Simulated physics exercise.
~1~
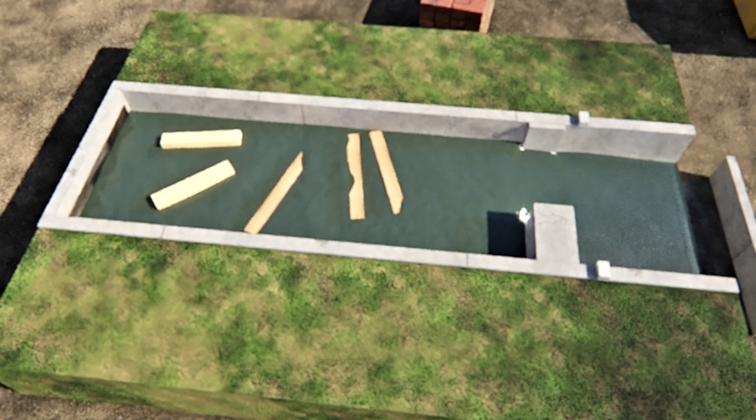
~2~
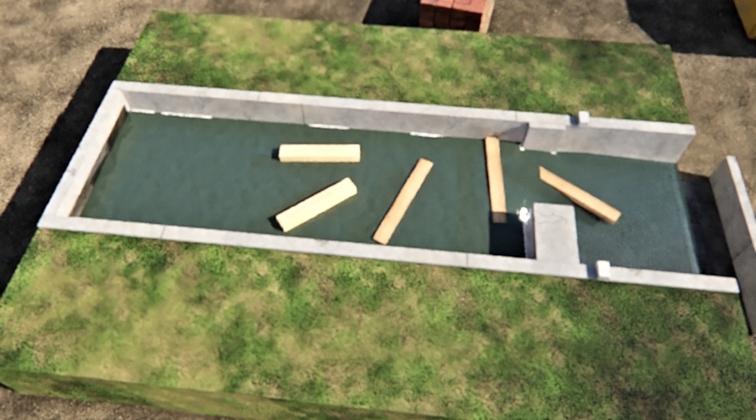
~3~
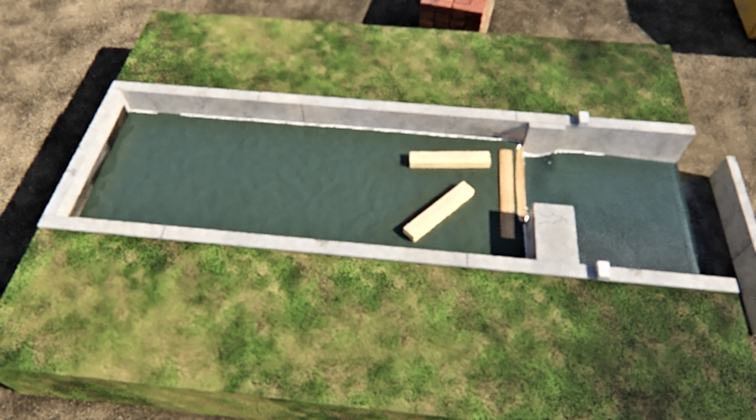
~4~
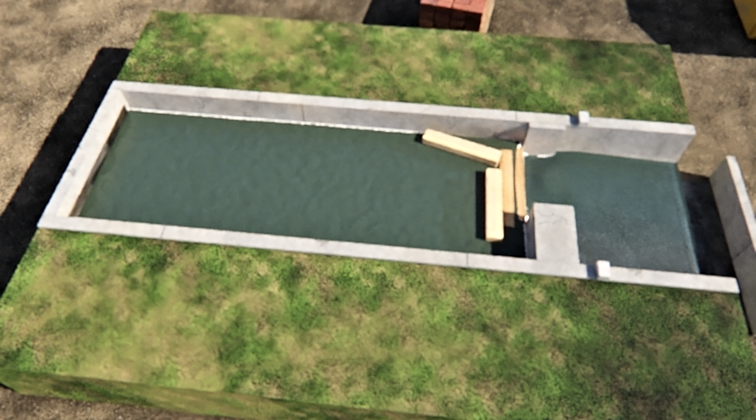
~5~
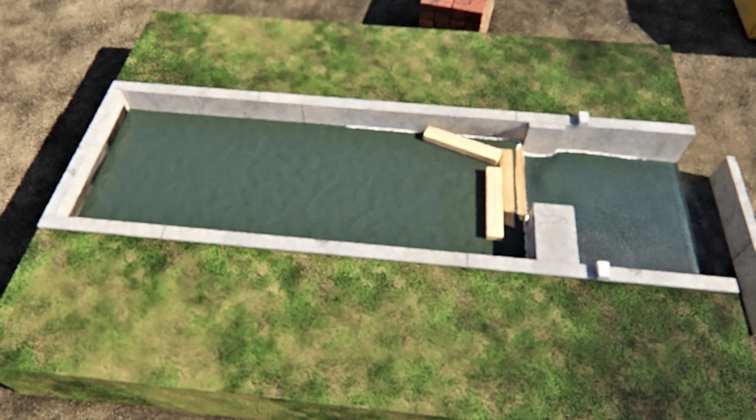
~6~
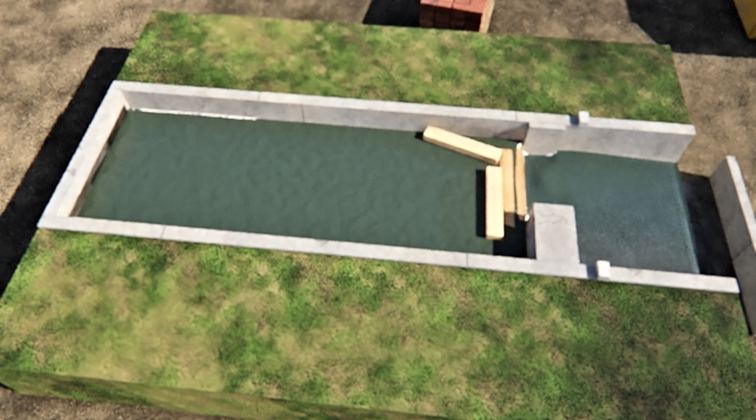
A walled channel of water set in grass carried five pale wooden pieces to the right, and one slipped through the gap beside a concrete block and disappeared. The other four bunched up at the gap and stayed jammed there while the water kept rippling.
